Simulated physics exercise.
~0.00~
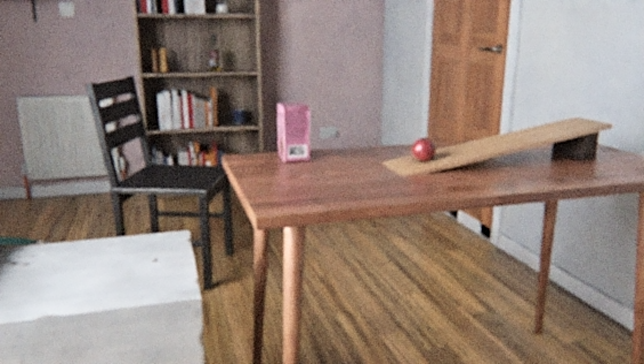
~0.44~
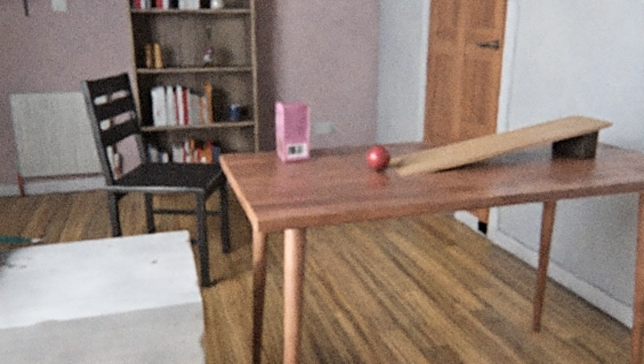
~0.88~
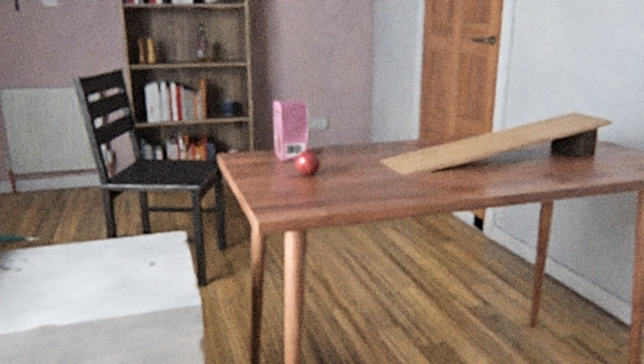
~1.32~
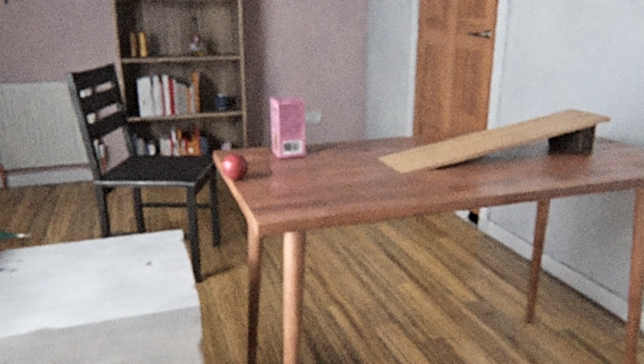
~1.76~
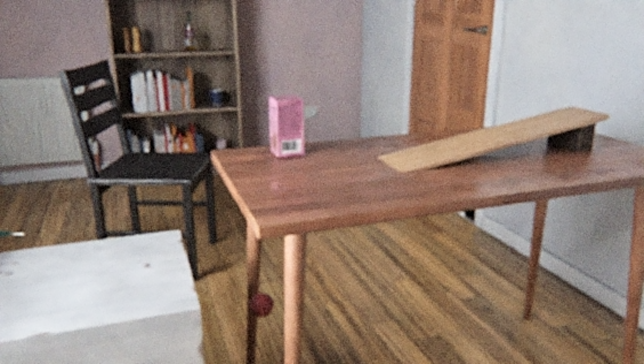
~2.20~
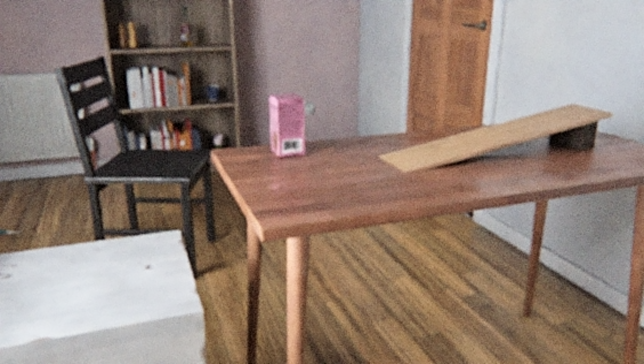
The footage shows a red apple rolling left off a wooden ramp and along a brown table, passing in front of a pink carton that stays put, then dropping off the table's left end into the gap beside a lower white surface and going out of sight.
